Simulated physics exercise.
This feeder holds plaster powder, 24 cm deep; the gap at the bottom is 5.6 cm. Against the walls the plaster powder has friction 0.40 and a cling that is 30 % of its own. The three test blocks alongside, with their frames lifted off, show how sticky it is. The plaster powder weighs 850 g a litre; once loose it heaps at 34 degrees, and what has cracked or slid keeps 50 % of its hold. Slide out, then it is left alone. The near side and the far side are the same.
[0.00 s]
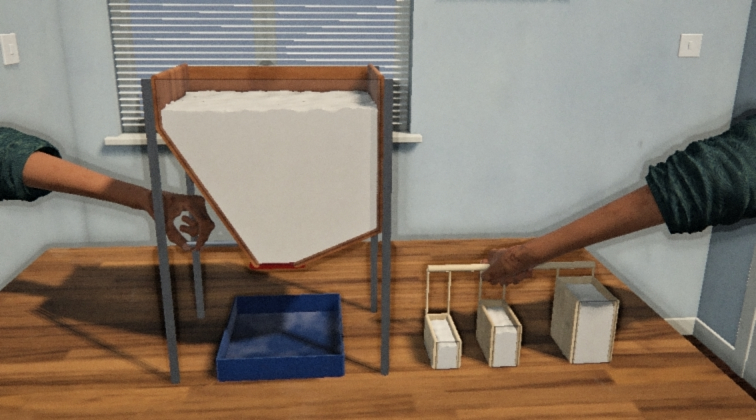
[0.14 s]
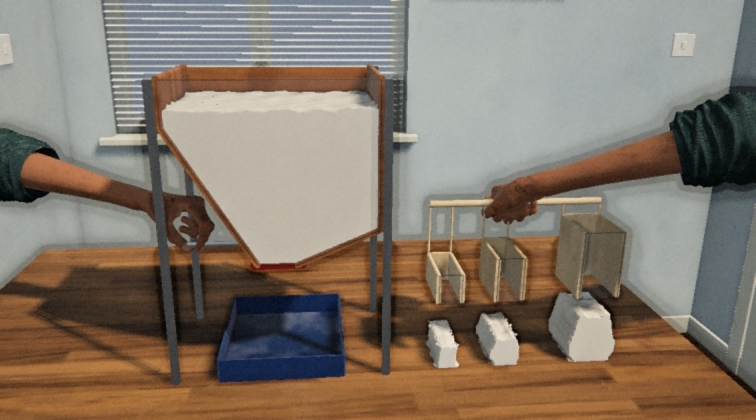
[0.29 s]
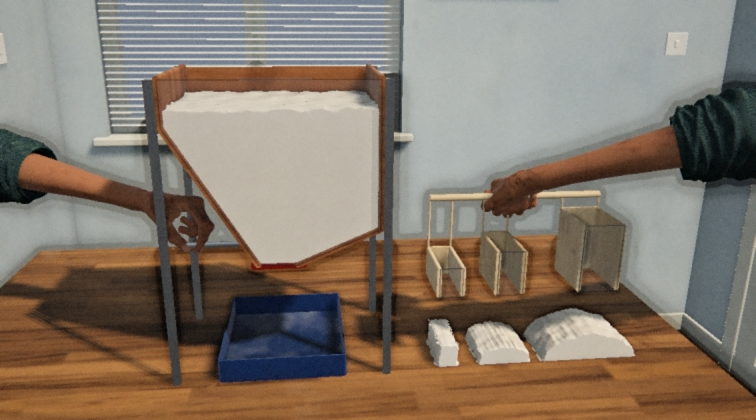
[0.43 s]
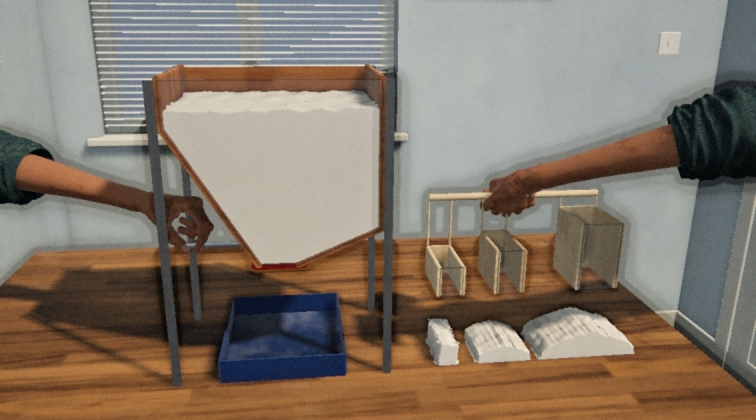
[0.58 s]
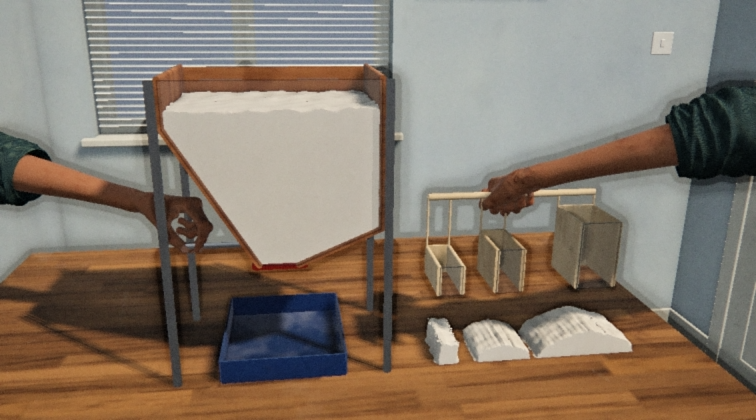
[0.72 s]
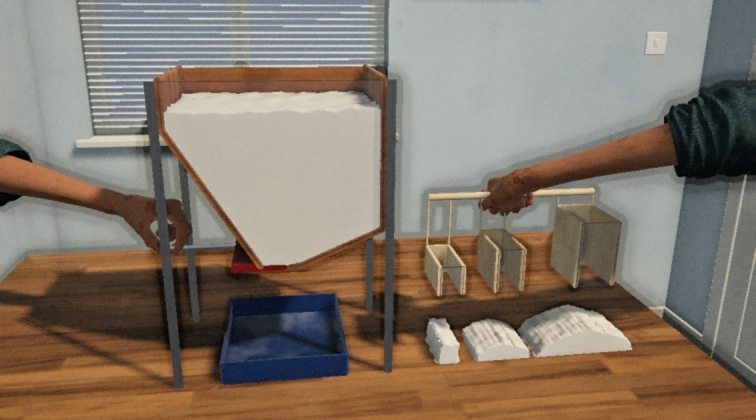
A right hand lifts three joined open boxes off white powder blocks, and the two larger blocks slump into low mounds while the smallest keeps its shape; then the left hand pulls a red slide beneath the powder-filled hopper.
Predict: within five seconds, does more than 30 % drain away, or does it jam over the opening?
It keeps moving.
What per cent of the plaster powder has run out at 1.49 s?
About 20 percent.
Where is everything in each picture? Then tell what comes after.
In the first frame, end of the slide at (259, 266), not yet moved; highest point of the plaster powder at (373, 108); test blocks 4.2 cm, 6.5 cm, 11 cm high (left to right).
In the second frame, end of the slide at (260, 267), not yet moved; highest point of the plaster powder at (374, 109); test blocks 4.1 cm, 5.1 cm, 8.7 cm high (left to right).
In the third frame, end of the slide at (261, 267), not yet moved; highest point of the plaster powder at (375, 108); test blocks 4.0 cm, 3.2 cm, 5.0 cm high (left to right).
In the fourth frame, end of the slide at (262, 267), not yet moved; highest point of the plaster powder at (375, 108); test blocks 4.0 cm, 3.2 cm, 4.9 cm high (left to right).
In the fifth frame, end of the slide at (262, 267), not yet moved; highest point of the plaster powder at (375, 108); test blocks 3.9 cm, 3.2 cm, 4.9 cm high (left to right).
In the sixth frame, end of the slide at (241, 270), moved 3.4 cm; highest point of the plaster powder at (376, 109); test blocks 3.8 cm, 3.2 cm, 4.9 cm high (left to right).
By 1.07 s, 5 % has run out.
By 1.49 s, 20 % has run out.
By 1.90 s, 36 % has run out.
By 2.32 s, 52 % has run out.
By 5.62 s, at the end, 97 % has run out.
